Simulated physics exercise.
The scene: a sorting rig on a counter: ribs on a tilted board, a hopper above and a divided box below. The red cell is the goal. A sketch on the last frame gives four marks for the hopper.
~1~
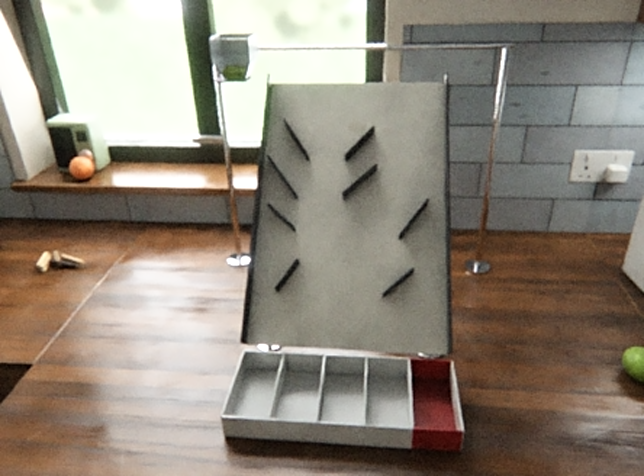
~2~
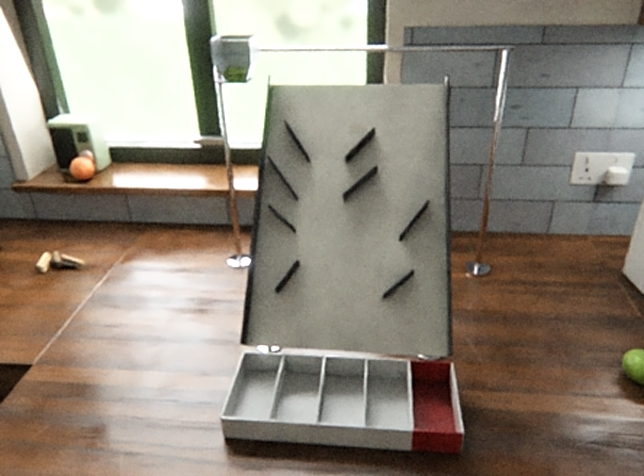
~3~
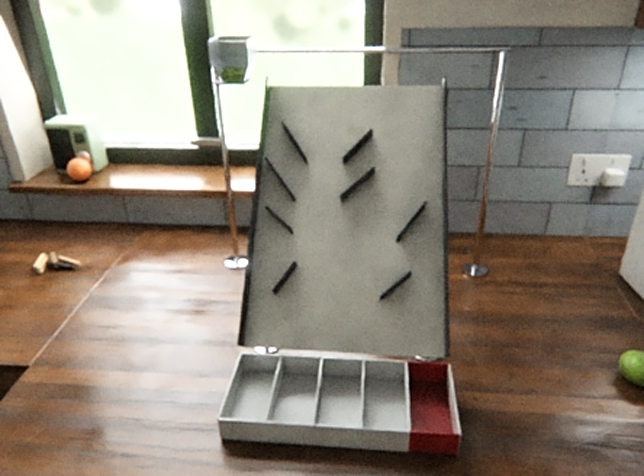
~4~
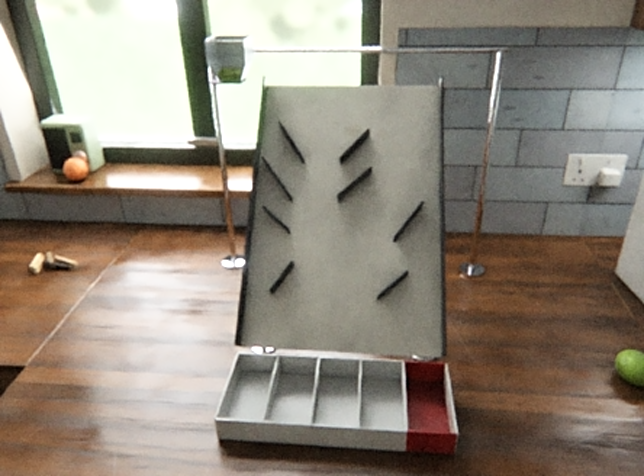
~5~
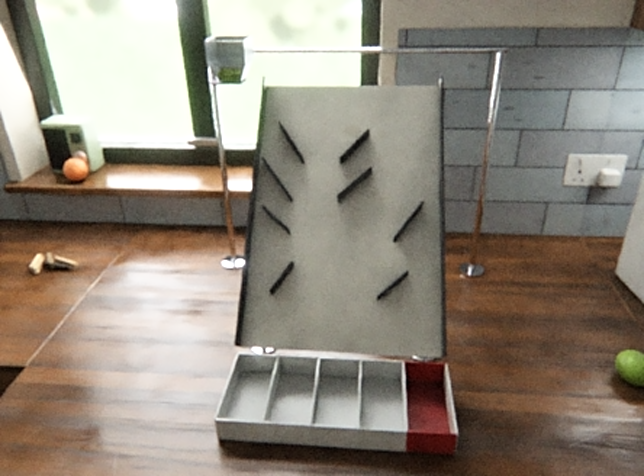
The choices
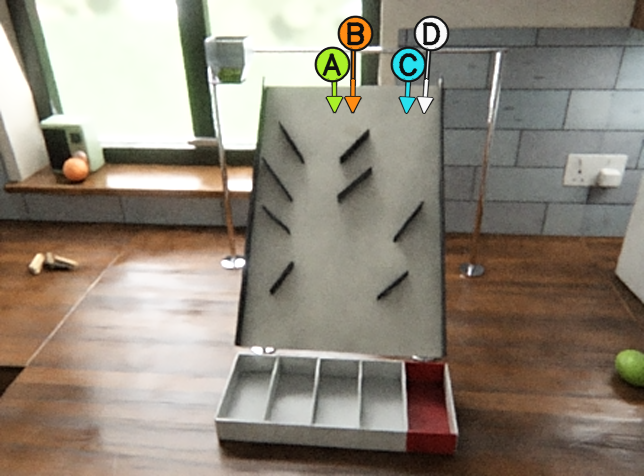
Tilted grey board with dark ribs standing above a divided box with one red cell on a wooden counter, nothing moving.
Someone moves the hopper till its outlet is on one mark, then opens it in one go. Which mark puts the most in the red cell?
Use mark D.
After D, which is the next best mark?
C it is.
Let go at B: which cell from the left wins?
The second.
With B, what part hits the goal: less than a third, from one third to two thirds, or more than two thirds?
Mark B gives less than a third.
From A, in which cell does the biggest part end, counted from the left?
It is the second one.
On the marked copy, mark A meets the board at (334, 106); mark B meets the board at (352, 106); mark C meets the board at (406, 107); mark D meets the board at (424, 107).
With A, none in the red cell, nearly all in other cells, a stray few outside the box.
With B, none in the red cell, nearly all in other cells, a small part outside the box.
With C, about a quarter in the red cell, about two thirds in other cells, a small part outside the box.
With D, about half in the red cell, about half in other cells, a stray few outside the box.
